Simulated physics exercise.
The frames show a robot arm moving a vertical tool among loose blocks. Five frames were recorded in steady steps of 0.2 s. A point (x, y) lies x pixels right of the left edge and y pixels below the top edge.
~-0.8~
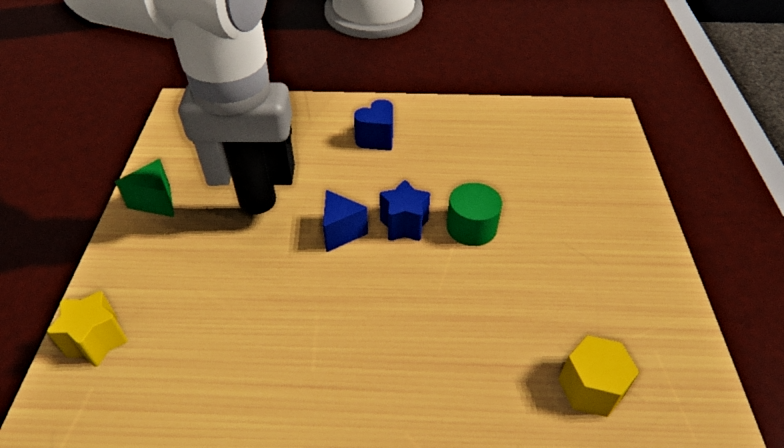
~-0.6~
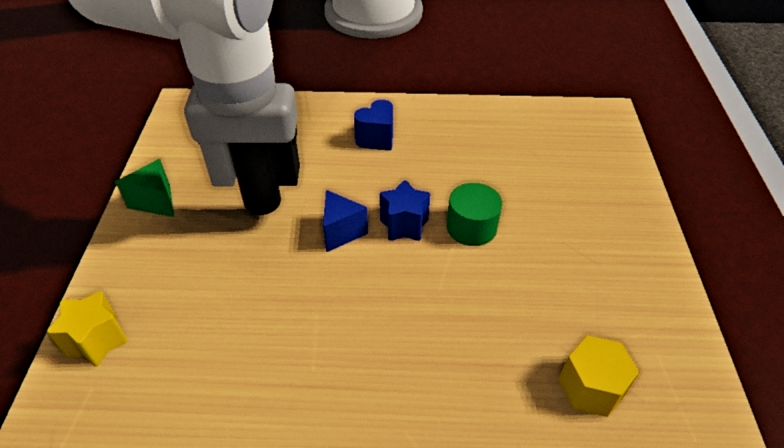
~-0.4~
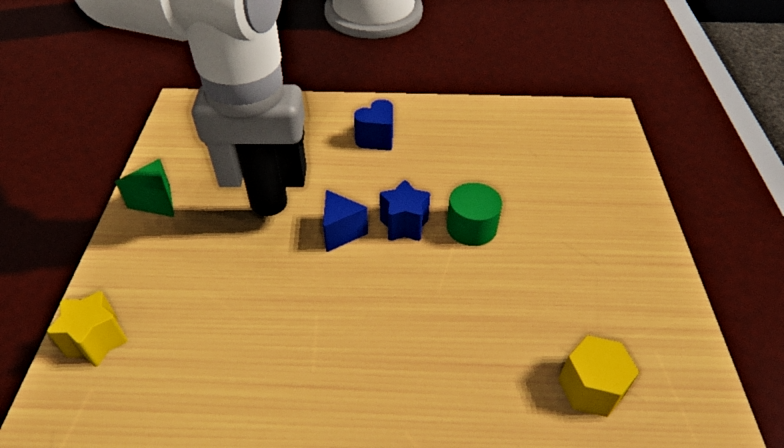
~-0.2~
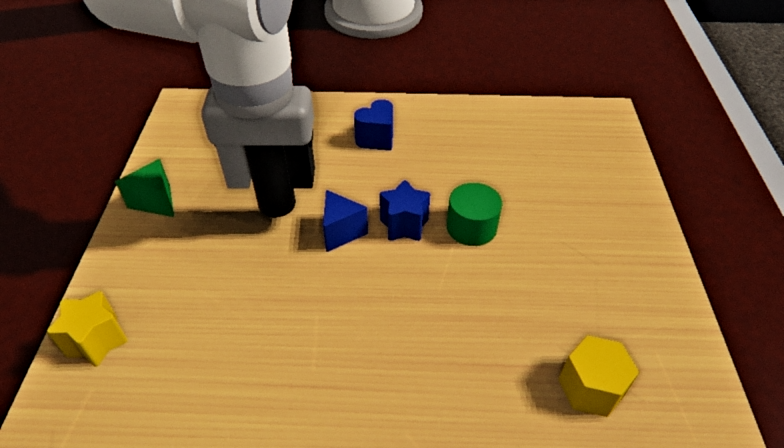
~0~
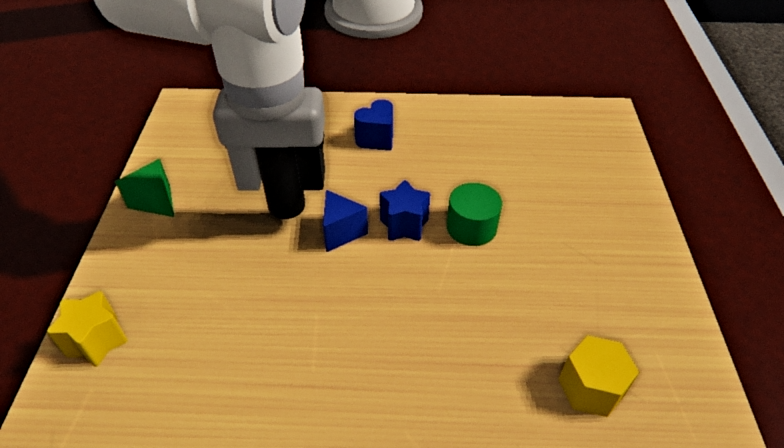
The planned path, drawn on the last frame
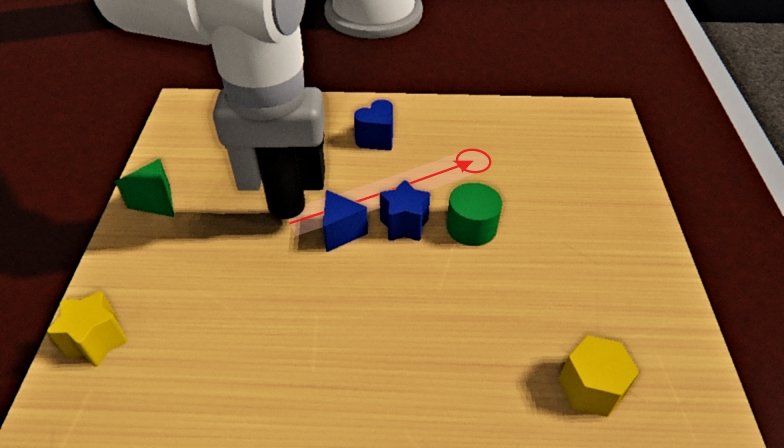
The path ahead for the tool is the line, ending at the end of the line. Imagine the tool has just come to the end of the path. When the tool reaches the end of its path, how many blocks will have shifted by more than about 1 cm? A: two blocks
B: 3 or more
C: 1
C: 1.
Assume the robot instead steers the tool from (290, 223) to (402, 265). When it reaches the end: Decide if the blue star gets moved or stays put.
By the last moment of the path, the blue star has shifted.
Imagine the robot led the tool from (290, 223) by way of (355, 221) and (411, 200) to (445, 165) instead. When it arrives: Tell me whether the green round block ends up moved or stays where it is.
Here the green round block moves off its spot.
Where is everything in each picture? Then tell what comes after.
Lower end of the tool (258, 203), tops of blocks, blue triangle (339, 207), blue star (405, 198), in the first picture.
Tool (263, 203), blocks as before, in the second picture.
Tool (269, 204), blocks as before, in the third picture.
Tool (277, 206), blocks as before, in the fourth picture.
Tool (287, 207), blue triangle (339, 207), blue star (405, 198), in the fifth picture.
The drawn path runs from (290, 223) directly to (474, 161).
The first path, step by step. One third of the way, tool (356, 186); blue triangle (354, 201), turned 65° clockwise.
Two thirds of the way, tool (418, 165); blue triangle (354, 201), turned 65° clockwise.
At the end, tool (476, 145); blue triangle (354, 201), turned 65° clockwise; blue star not moved.
